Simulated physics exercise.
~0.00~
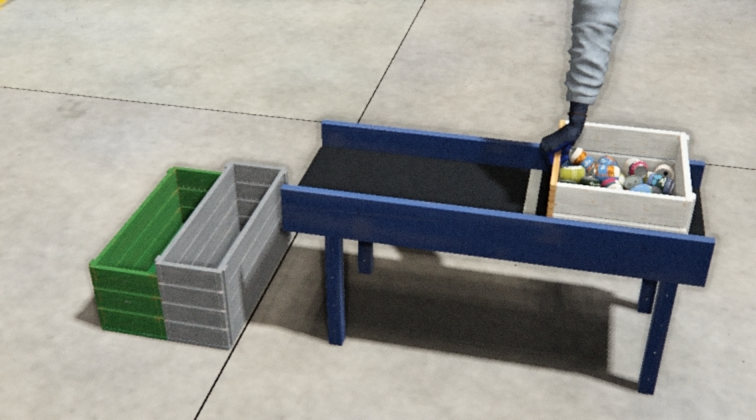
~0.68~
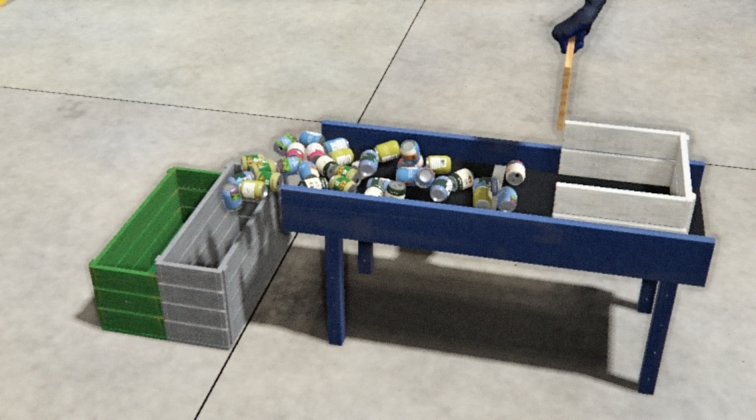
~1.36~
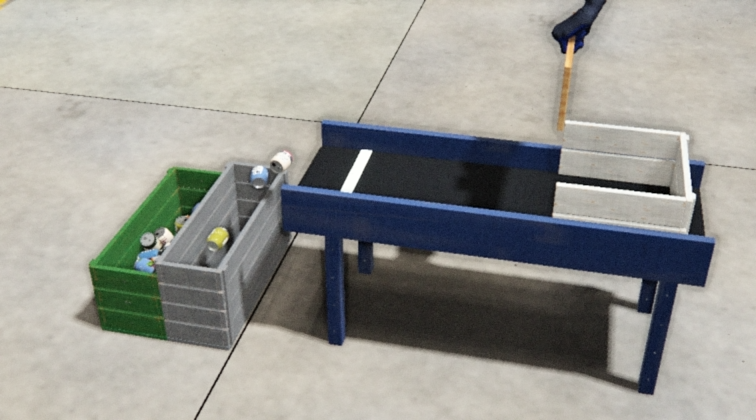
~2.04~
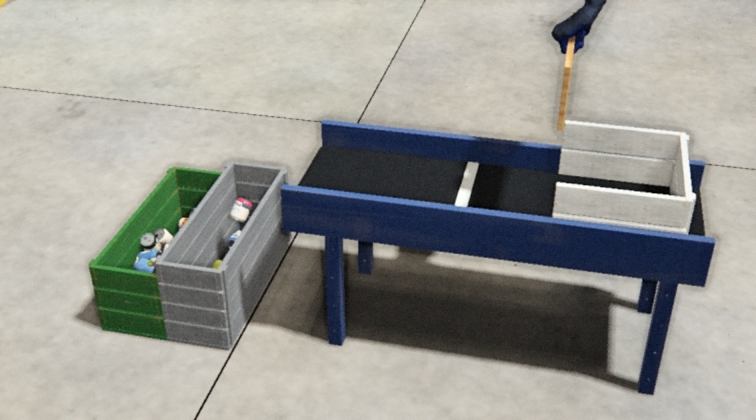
A gloved hand lifts the gate from a white pen full of small, colourful cans at the right end of a black belt on a blue table. The cans spread out along the belt and travel left in a loose, tumbling crowd. They pour off the far end toward a grey box and the green tub beyond it. Soon the belt is almost bare, with a white stripe showing and the last couple of cans dropping over the grey box. At the end the belt and pen are empty, with most cans in the green tub and a few in the grey box.
